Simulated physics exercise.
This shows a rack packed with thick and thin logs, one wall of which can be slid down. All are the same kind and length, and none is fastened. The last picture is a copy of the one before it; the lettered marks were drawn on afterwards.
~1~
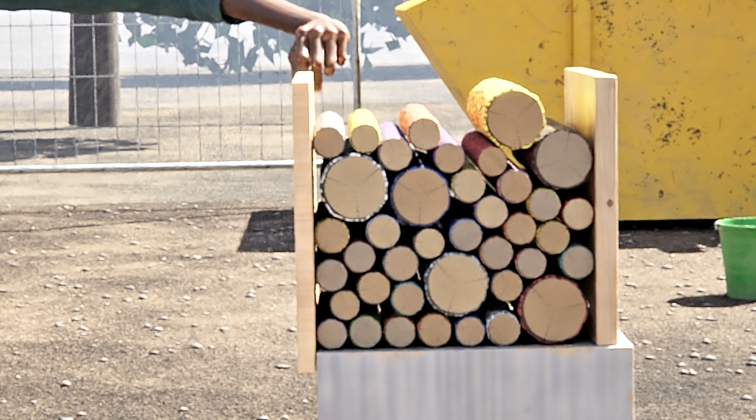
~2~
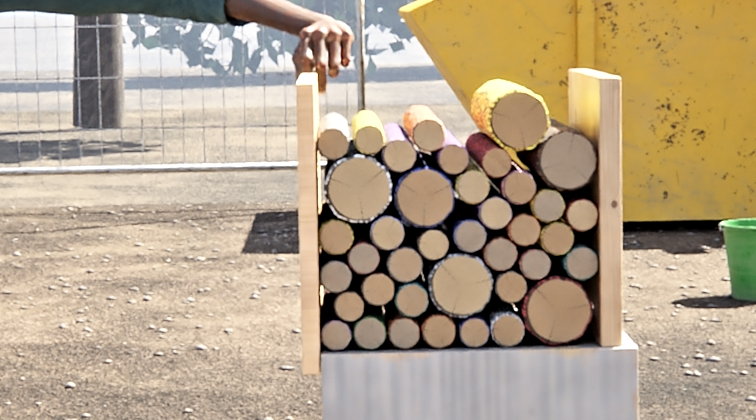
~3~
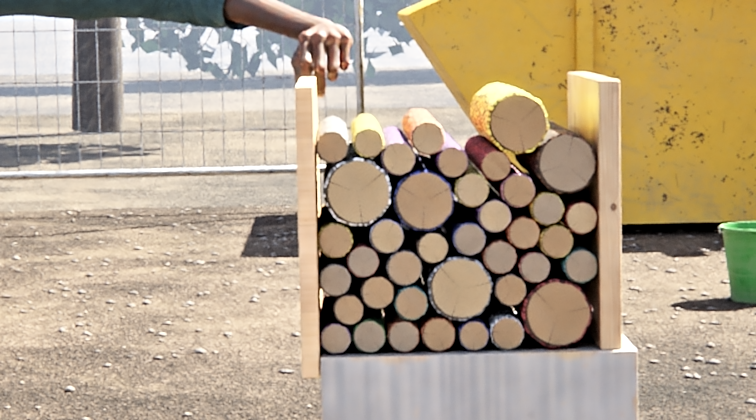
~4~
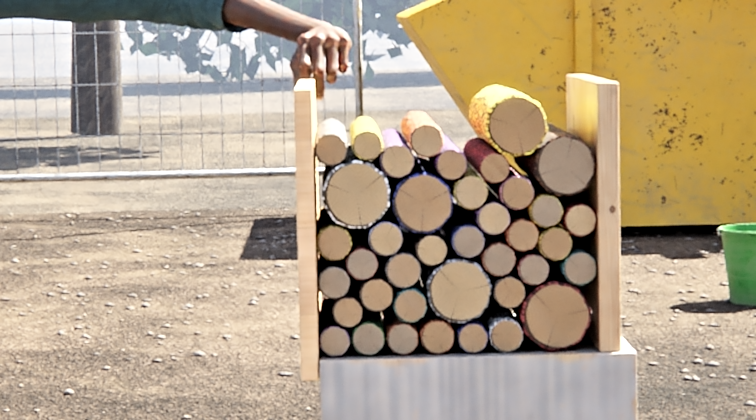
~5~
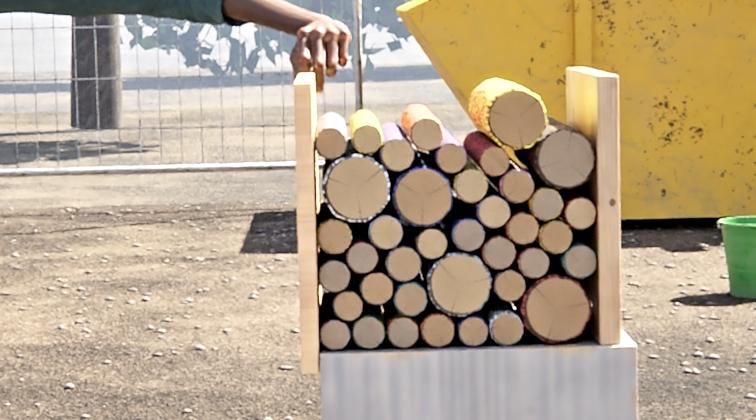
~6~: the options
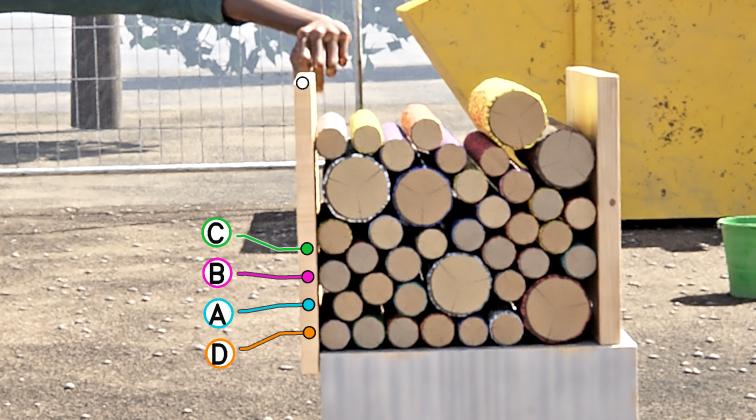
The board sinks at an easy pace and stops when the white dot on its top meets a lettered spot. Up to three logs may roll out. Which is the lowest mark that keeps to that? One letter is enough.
The lowest mark that will do is C.
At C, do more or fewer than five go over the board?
Fewer than five.
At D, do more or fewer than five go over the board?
It loses more than five.
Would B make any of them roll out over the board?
Yes, at B.
On the copy, A at (308, 304); B at (307, 277); C at (307, 249); D at (309, 333); the white dot at (302, 83).
On C. First, top of the board (314, 154).
Then, top of the board (316, 236).
Finally, top of the board (316, 248), none out over the board.
By contrast, A more than three out over the board; B more than three out over the board; D more than three out over the board.
